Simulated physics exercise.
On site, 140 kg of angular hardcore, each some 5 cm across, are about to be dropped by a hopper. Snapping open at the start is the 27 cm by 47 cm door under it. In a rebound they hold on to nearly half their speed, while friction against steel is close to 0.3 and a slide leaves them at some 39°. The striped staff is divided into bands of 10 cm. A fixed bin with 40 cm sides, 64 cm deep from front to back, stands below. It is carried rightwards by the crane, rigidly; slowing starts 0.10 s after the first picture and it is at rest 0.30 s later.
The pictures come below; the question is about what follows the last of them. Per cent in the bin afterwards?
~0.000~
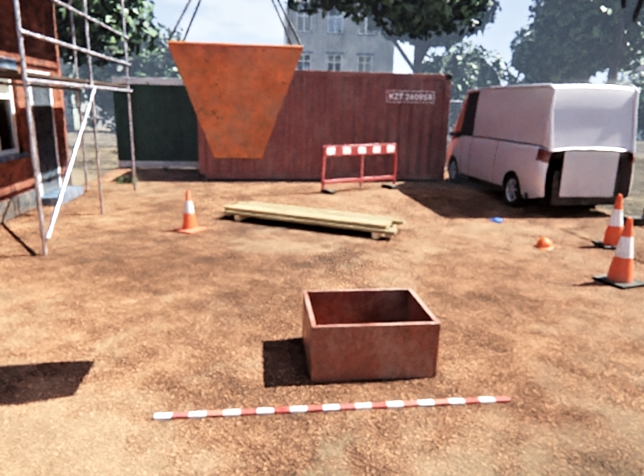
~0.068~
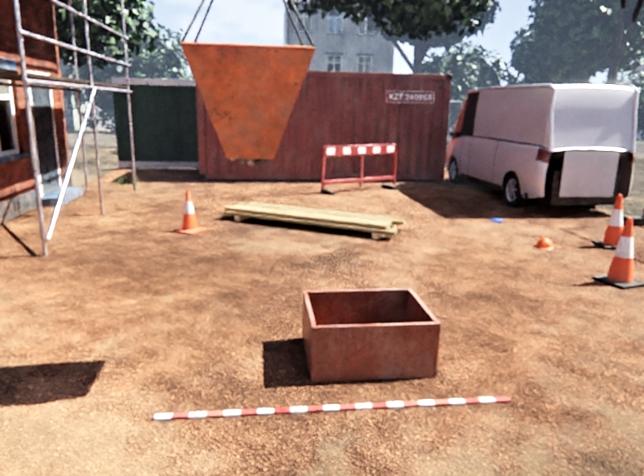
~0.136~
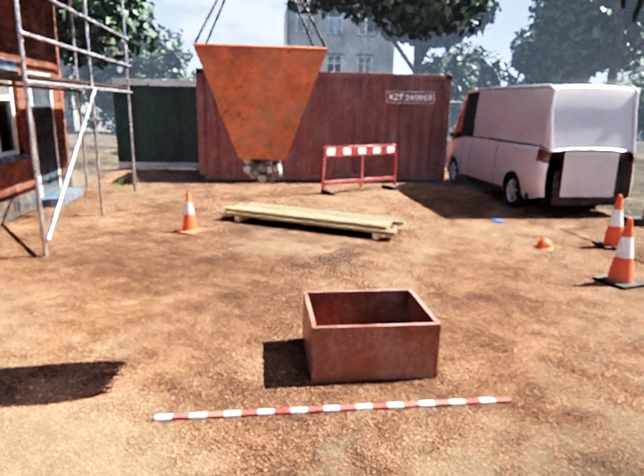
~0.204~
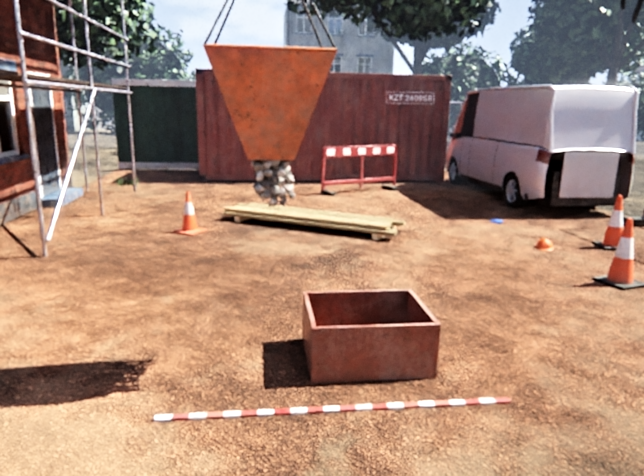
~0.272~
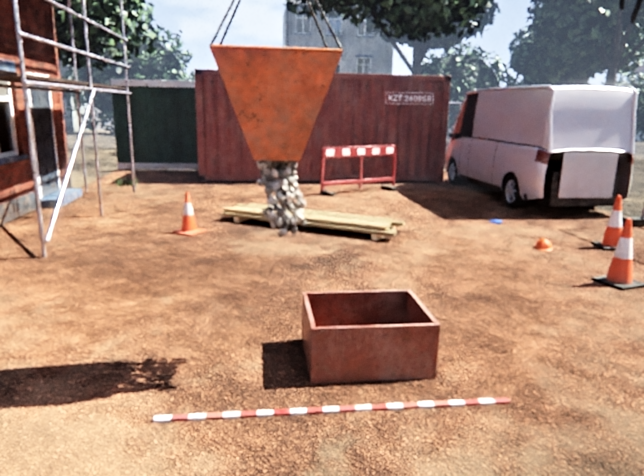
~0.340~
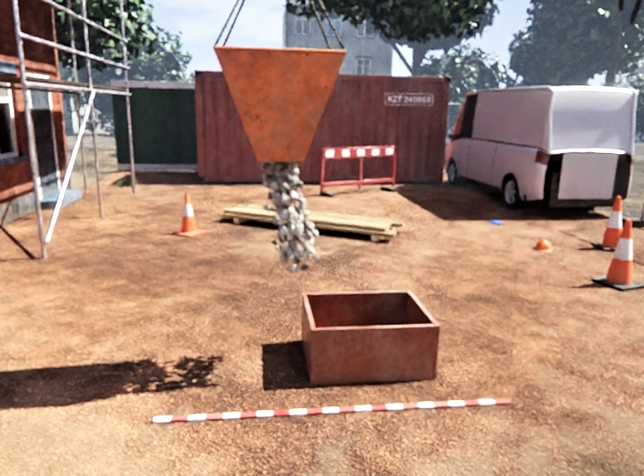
17 per cent.
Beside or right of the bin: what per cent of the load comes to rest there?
0 %.
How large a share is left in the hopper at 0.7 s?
It keeps hold of roughly 20 per cent.
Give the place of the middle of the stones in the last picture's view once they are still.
Centre at rest: Roughly (277, 355).
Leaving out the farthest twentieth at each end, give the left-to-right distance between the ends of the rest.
Width: Near 140 cm.
After 0.7 s, 20 % in the hopper, 64 % falling or lying left of the bin, 16 % falling or lying in the bin; the stones farthest right are at (384, 337).
After 1.1 s, 0 % in the hopper, 83 % falling or lying left of the bin, 17 % falling or lying in the bin, 1 % falling or lying beside or right of the bin; the stones farthest right are at (423, 348).
After 1.7 s, 0 % in the hopper, 82 % falling or lying left of the bin, 17 % falling or lying in the bin, 1 % falling or lying beside or right of the bin; the stones farthest right are at (438, 362).
After 2.6 s, 0 % in the hopper, 82 % falling or lying left of the bin, 17 % falling or lying in the bin, 1 % falling or lying beside or right of the bin; the stones farthest right are at (438, 362).
After 4.5 s, 0 % in the hopper, 82 % left of the bin, 17 % in the bin, 1 % beside or right of the bin; the stones farthest right are at (438, 362).
